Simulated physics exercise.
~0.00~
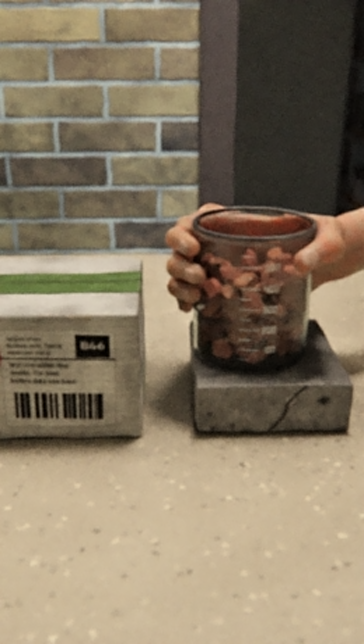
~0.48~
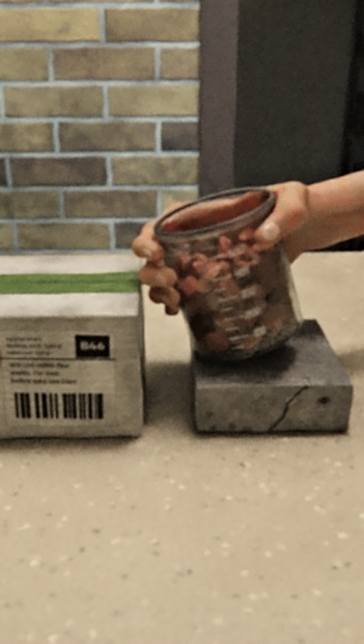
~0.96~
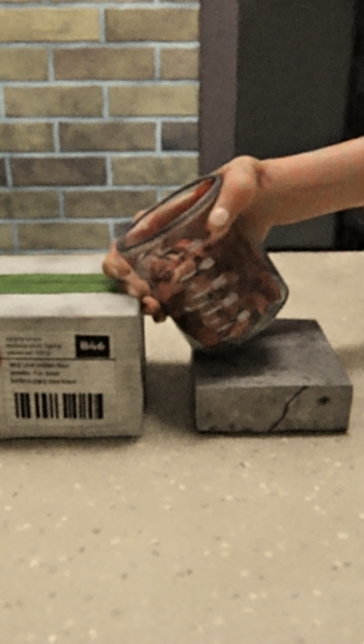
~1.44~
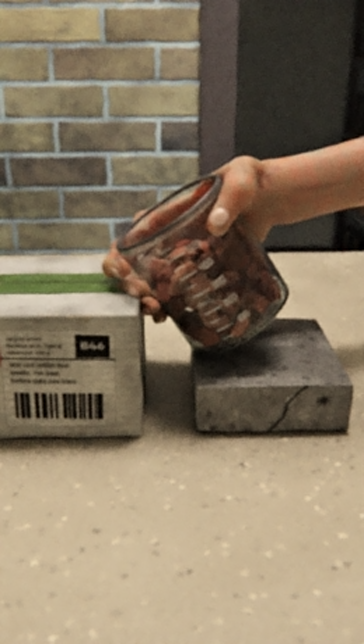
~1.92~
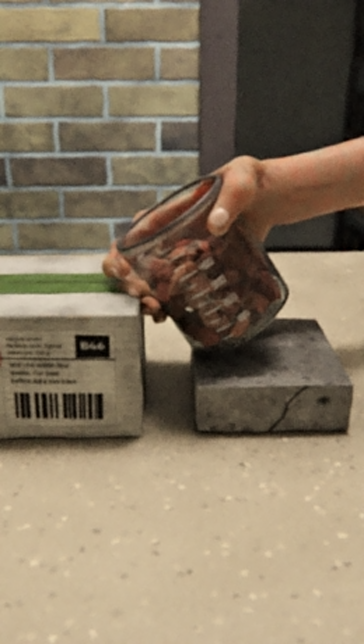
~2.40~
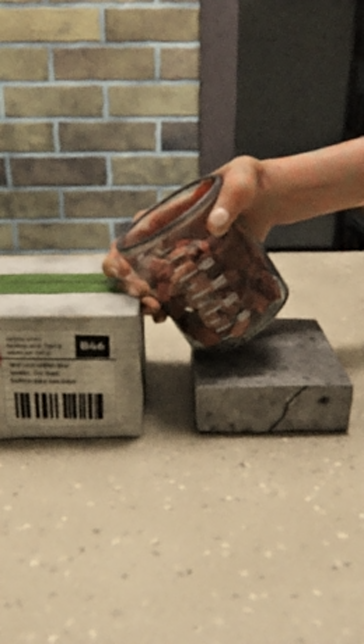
A clear beaker full of small reddish pieces was lifted slightly off a cracked gray block by a pair of hands and tipped to the left until it leaned against a white box, where it stayed tilted with everything still inside.
